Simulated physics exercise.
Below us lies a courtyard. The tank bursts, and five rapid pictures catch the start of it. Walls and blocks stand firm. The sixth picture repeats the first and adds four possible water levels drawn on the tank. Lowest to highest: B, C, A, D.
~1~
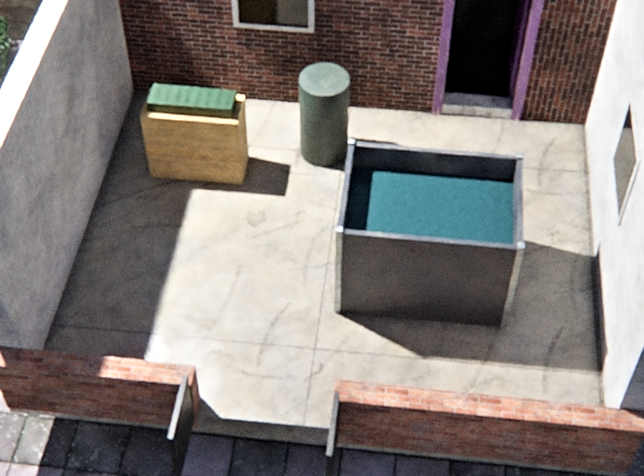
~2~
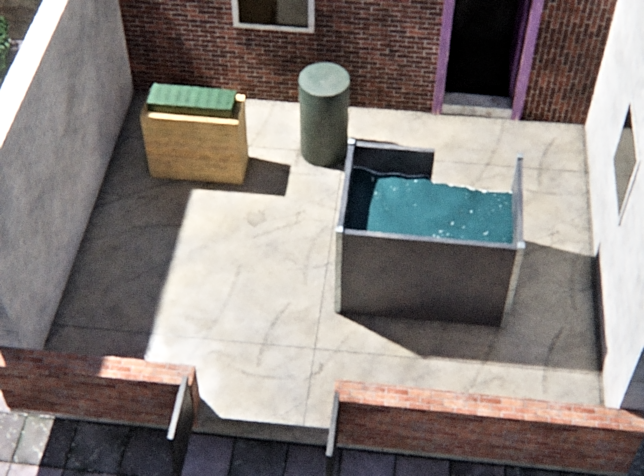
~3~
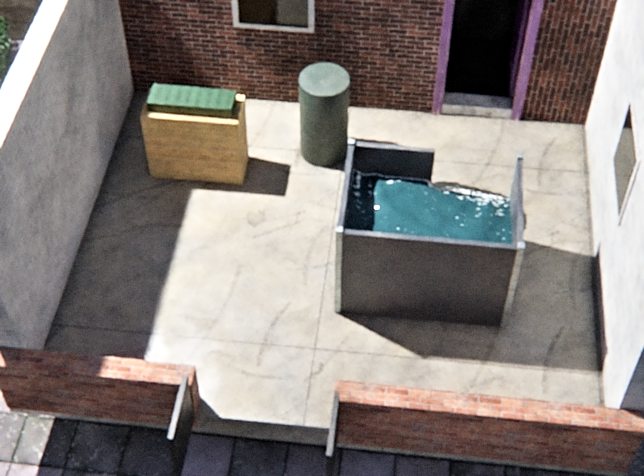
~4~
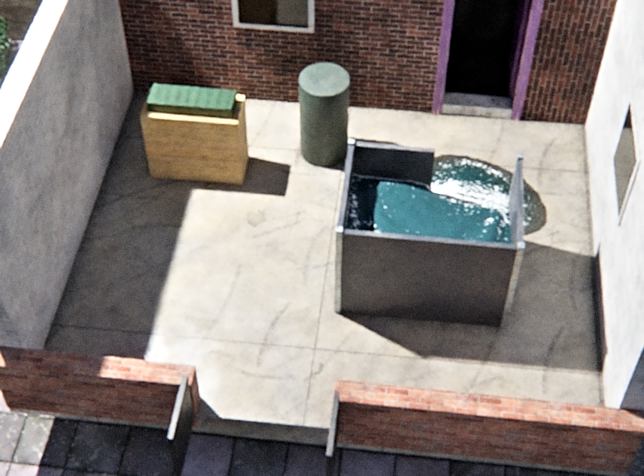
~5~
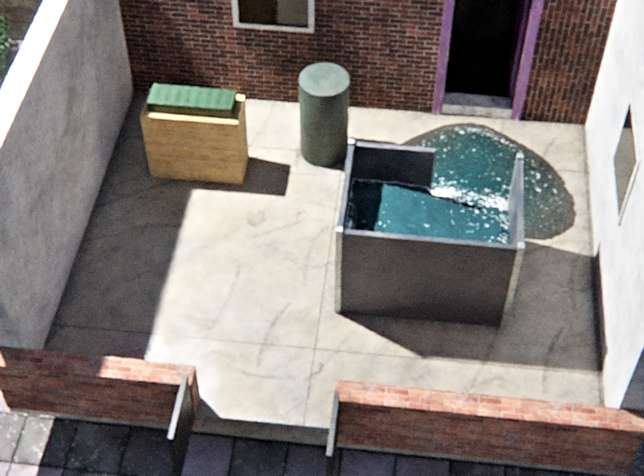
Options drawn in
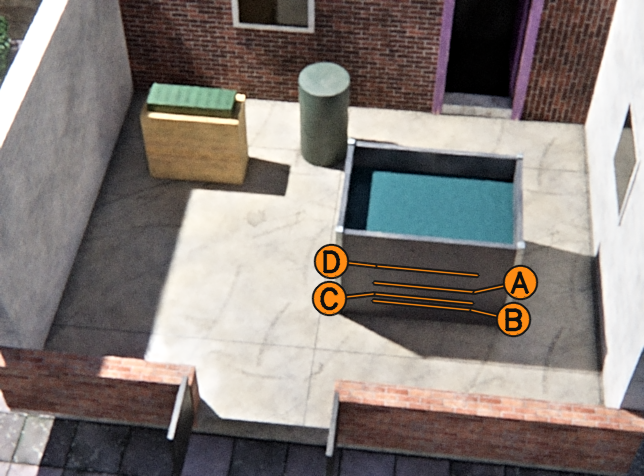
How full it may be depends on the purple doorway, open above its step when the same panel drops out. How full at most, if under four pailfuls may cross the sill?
The limit is C.
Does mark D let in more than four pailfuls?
Yes, it does.
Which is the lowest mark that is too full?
The answer is A.
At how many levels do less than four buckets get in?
Two of the four.
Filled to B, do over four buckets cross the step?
No, that is safe.
On the marked copy, A at (424, 287); B at (422, 305); C at (422, 298); D at (426, 270); from the bottom up B, C, A, D.
With A, about 9 bucketfuls get in.
With B, nothing gets over.
With C, a bucket or two gets in.
With D, dozens of bucketfuls pour in.
